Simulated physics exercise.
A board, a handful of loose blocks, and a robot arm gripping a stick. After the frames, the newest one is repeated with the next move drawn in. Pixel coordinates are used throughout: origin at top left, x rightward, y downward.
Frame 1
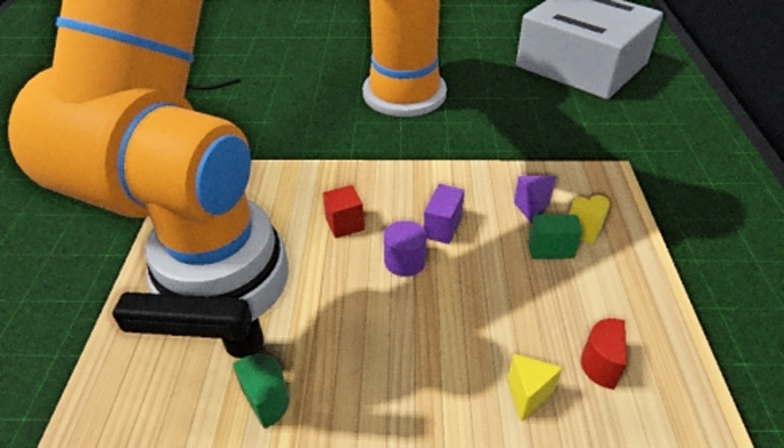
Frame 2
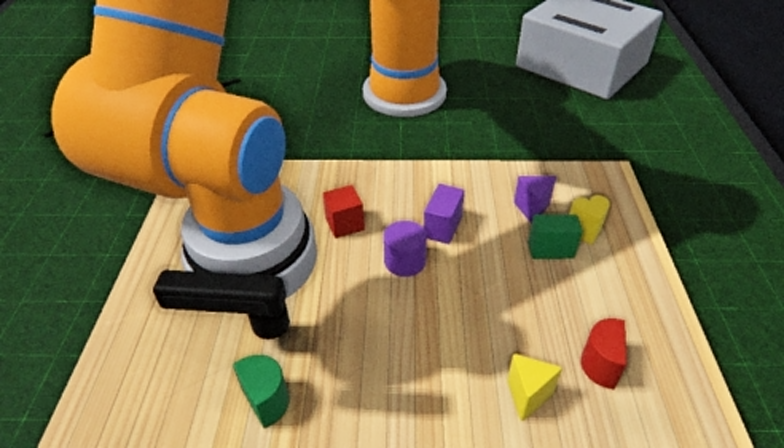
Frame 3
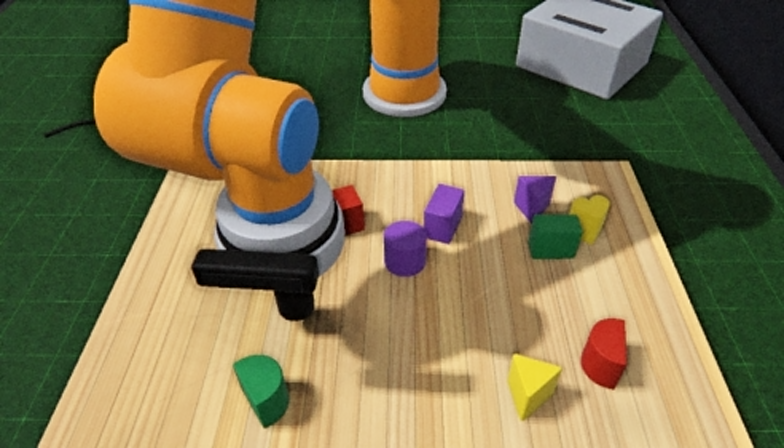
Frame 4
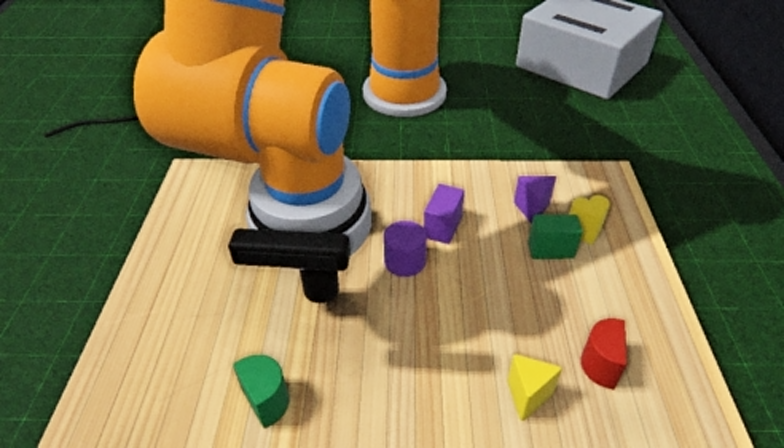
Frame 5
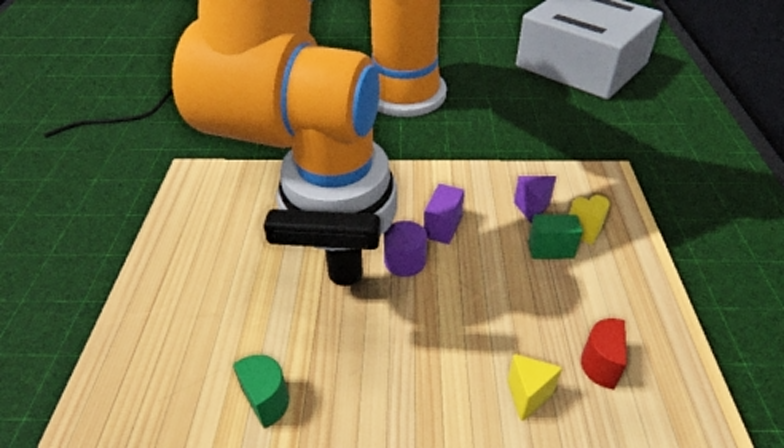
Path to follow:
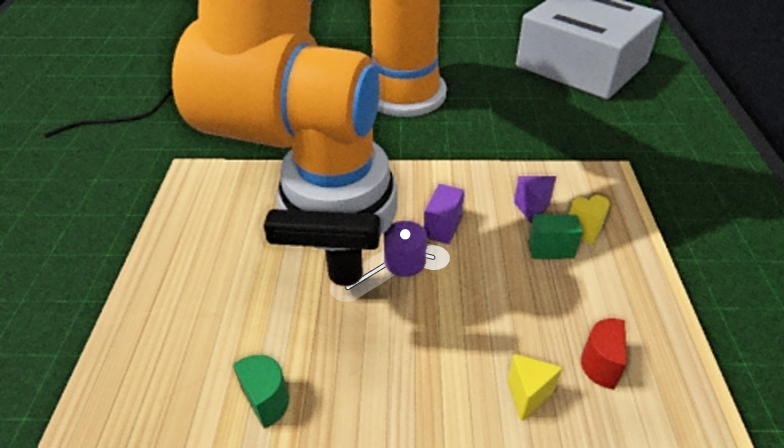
The orange robot arm, gripping a black stick, moved steadily up and to the right across the wooden board, away from the green half-round block and in front of the red one, while no blocks were pushed.
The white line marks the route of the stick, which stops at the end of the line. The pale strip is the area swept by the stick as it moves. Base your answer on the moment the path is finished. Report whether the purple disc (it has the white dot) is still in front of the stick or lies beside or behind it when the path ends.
Carried ahead at the end.
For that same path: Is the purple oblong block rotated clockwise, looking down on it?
I expect not.
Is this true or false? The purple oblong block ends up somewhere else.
The claim holds.
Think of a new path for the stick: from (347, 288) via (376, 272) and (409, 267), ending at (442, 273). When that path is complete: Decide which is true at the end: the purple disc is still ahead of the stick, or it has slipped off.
Shed along the way.
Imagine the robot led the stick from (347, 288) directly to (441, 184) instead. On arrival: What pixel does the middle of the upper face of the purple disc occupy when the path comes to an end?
I think it will end close to (423, 226).
The line goes from (347, 288) via (375, 271) and (401, 256), ending at (433, 257); the dot is on the purple disc.
What follows on the original path. One third of the way, stick (374, 256); purple disc (410, 232).
Two thirds of the way, stick (402, 242); purple disc (439, 222); purple oblong block (456, 193), turned 15° anticlockwise.
At the end, stick (434, 243); red square piece unmoved; purple disc (469, 220); purple oblong block (467, 188), turned 45° anticlockwise.
